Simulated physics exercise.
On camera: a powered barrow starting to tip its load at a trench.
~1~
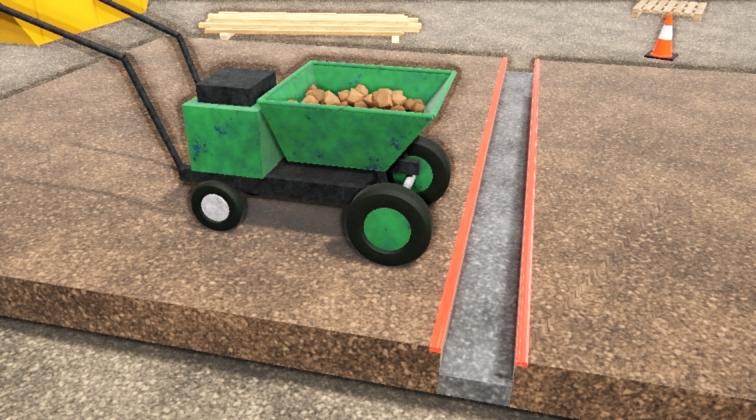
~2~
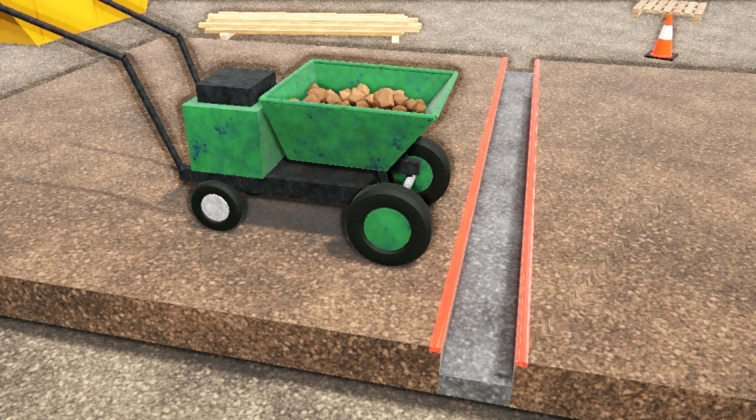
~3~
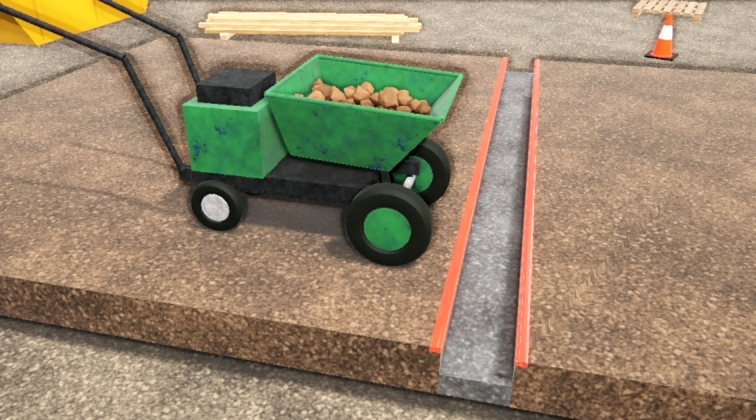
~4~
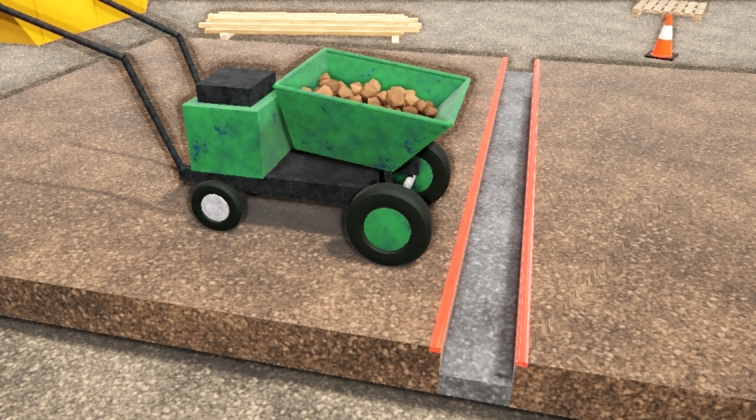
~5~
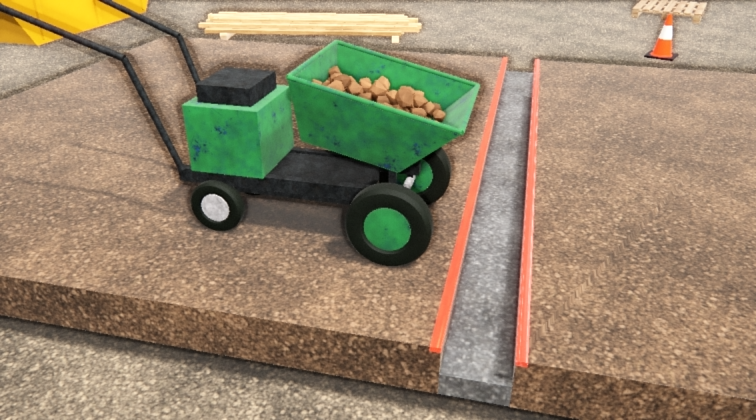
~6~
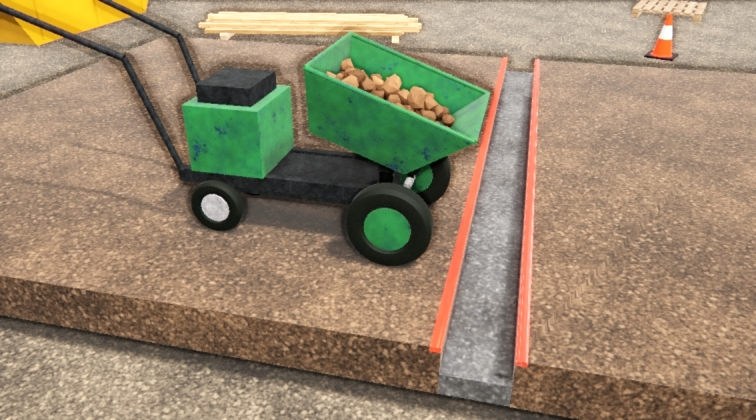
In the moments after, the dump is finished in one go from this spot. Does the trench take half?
Between the edges lies under half of the load.
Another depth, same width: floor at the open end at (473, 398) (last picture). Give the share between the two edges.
Close to 10 per cent.
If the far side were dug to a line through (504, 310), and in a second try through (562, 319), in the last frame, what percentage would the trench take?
The first gives 0 %, the second 70 %.
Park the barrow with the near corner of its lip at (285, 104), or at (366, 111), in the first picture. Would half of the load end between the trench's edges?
At the first place the smaller part, at the second above a half.
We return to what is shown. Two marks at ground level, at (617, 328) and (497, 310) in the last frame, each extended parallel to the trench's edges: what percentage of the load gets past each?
Roughly 20 per cent, and 80 per cent.
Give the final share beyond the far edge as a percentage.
About 75 per cent.
Just after the last frame, skip tipped steeply; every one in the skip.
A moment on, skip tipped right over; the larger part in the skip; roughly a quarter beyond it; just a few falling.
Further on, skip tipped right over; roughly a quarter in the skip; just a few in or heaped over the trench; the larger part beyond it.
When it is over, skip tipped right over; about a tenth in the skip; about a tenth in or heaped over the trench; the larger part beyond it.
